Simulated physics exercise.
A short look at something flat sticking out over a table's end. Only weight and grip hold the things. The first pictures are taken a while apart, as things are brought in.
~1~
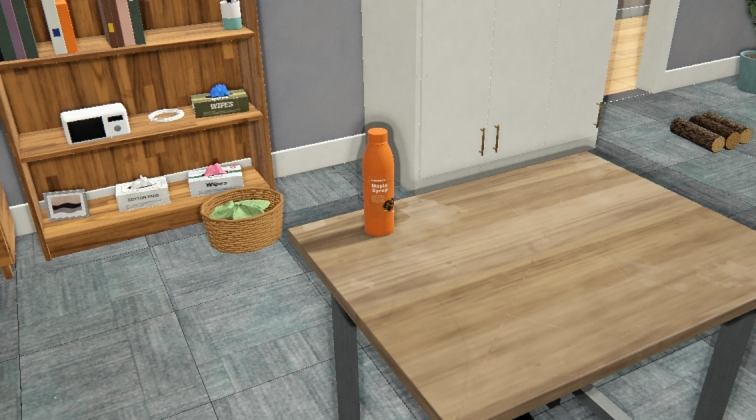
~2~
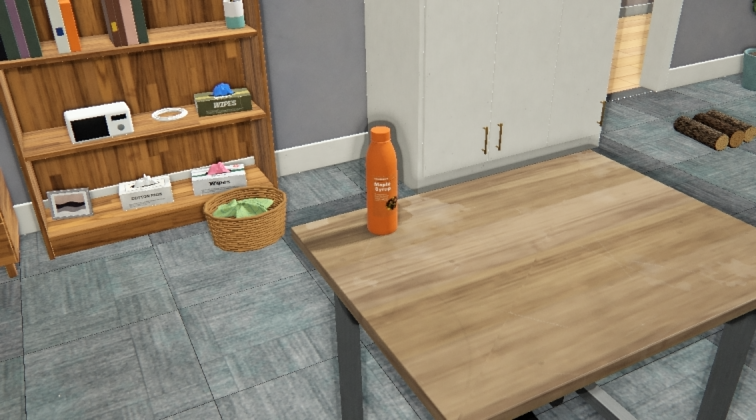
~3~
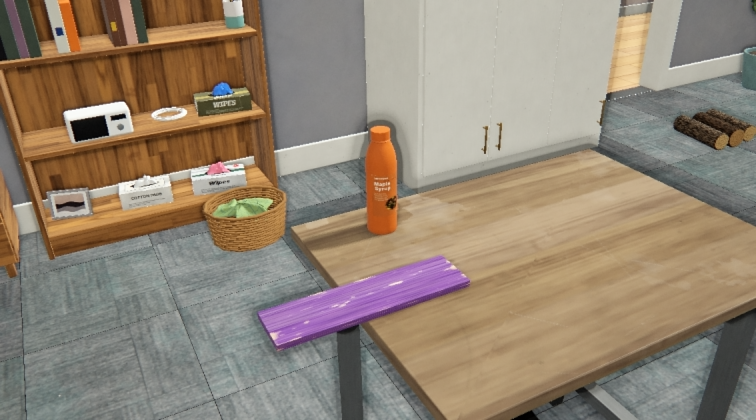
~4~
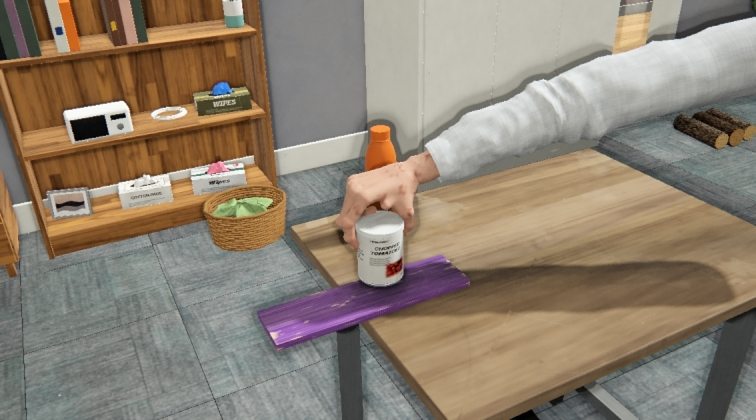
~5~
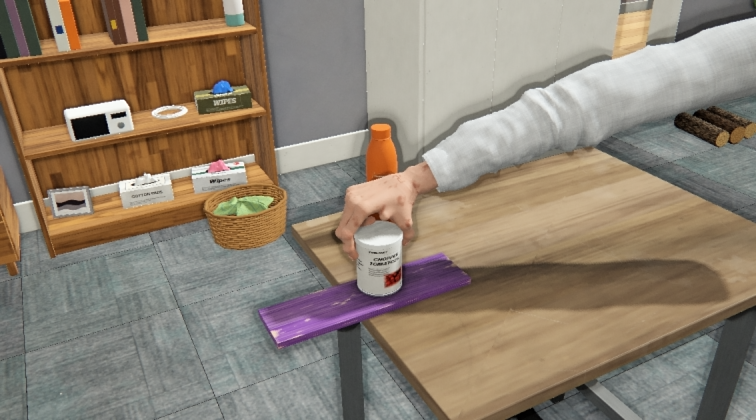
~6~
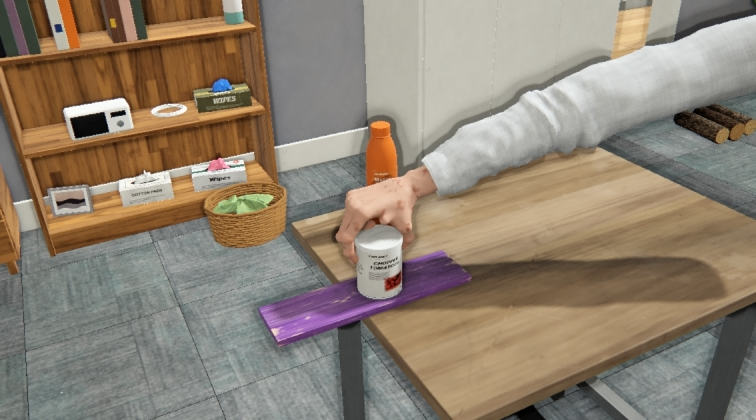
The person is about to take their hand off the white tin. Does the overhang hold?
The board keeps its balance.
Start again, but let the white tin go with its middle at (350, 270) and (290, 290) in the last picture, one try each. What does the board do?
First try: It stays on the table; second try: It comes down.
Then, 0.40 s later than the last frame, all is still.
Then, 1.00 s later than the last frame, white tin resting near (379, 263).
When it is over, all 3 as before. End places, in pixels of the last picture, white tin near (379, 263). The board stays on the table.
